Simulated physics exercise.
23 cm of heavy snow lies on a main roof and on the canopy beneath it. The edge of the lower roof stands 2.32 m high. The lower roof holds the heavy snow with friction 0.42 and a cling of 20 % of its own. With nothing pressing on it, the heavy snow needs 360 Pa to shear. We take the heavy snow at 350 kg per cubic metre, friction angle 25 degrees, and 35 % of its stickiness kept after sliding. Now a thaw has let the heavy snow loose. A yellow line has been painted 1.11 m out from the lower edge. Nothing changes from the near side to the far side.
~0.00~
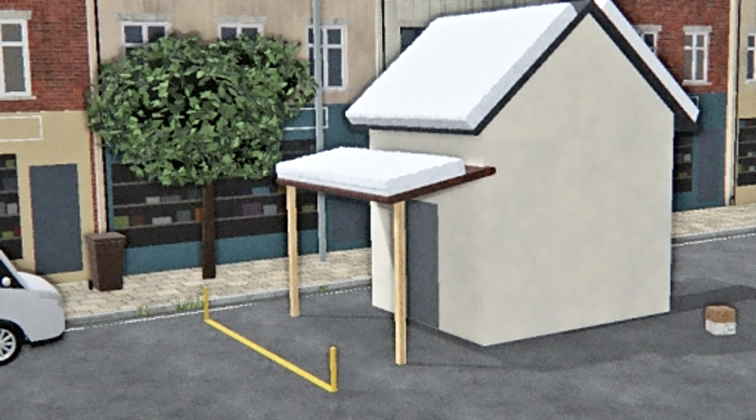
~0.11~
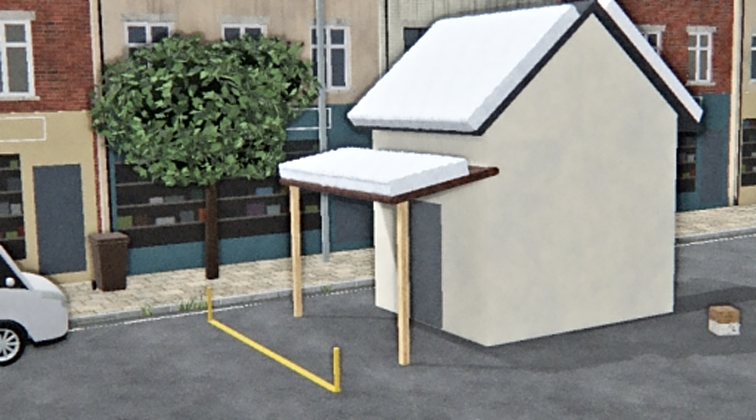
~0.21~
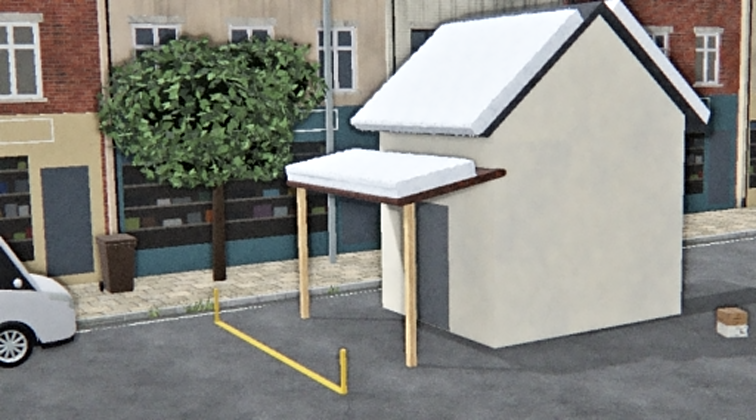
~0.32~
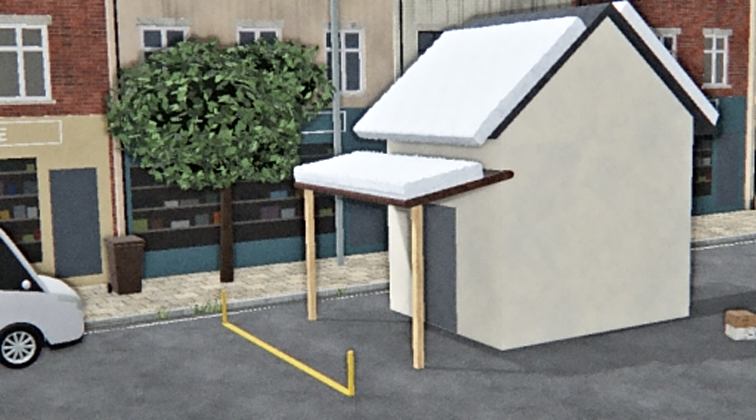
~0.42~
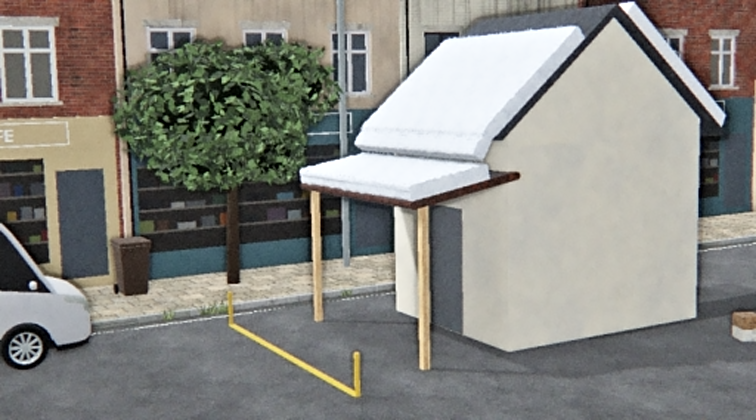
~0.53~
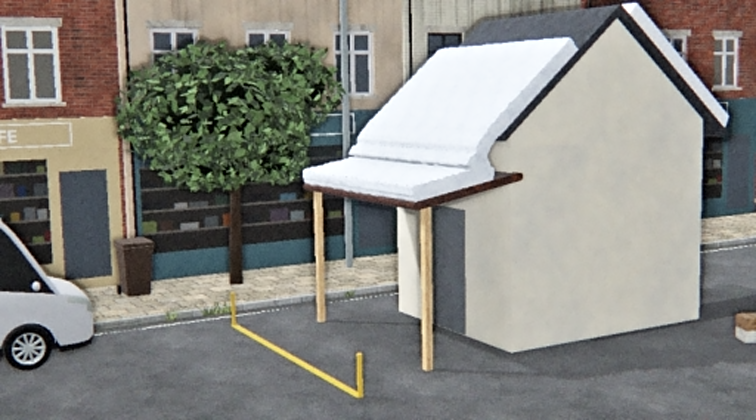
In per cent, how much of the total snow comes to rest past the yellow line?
Roughly 33 per cent.
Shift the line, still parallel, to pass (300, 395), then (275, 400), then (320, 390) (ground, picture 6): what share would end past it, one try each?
18 %, then 10 %, then 25 %.
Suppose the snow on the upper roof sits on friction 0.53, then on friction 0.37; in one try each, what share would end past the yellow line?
In that order: 5 %, 20 %.
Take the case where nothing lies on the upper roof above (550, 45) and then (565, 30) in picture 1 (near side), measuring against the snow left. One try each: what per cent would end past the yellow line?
It would be around 14 percent and then around 25 percent.
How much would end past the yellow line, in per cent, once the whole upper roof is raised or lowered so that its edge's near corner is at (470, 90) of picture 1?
In that case it would be around 60 percent.
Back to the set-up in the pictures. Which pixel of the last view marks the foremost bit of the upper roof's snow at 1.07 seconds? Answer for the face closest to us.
You'll find it somewhere near (401, 185) on the near face.
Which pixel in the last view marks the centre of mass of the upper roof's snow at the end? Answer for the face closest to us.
(375, 293) or thereabouts.
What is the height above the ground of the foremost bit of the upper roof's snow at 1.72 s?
I'd say around 0.2 metres.
After 1.07 s, none is below the lower edge and 0 % is past the line.
After 1.72 s, 42 % is below the lower edge and 12 % is past the line.
After 2.36 s, 57 % is below the lower edge and 32 % is past the line.
After 3.00 s, 57 % is below the lower edge and 33 % is past the line.
After 3.50 s, at the end, 57 % is below the lower edge and 33 % is past the line.
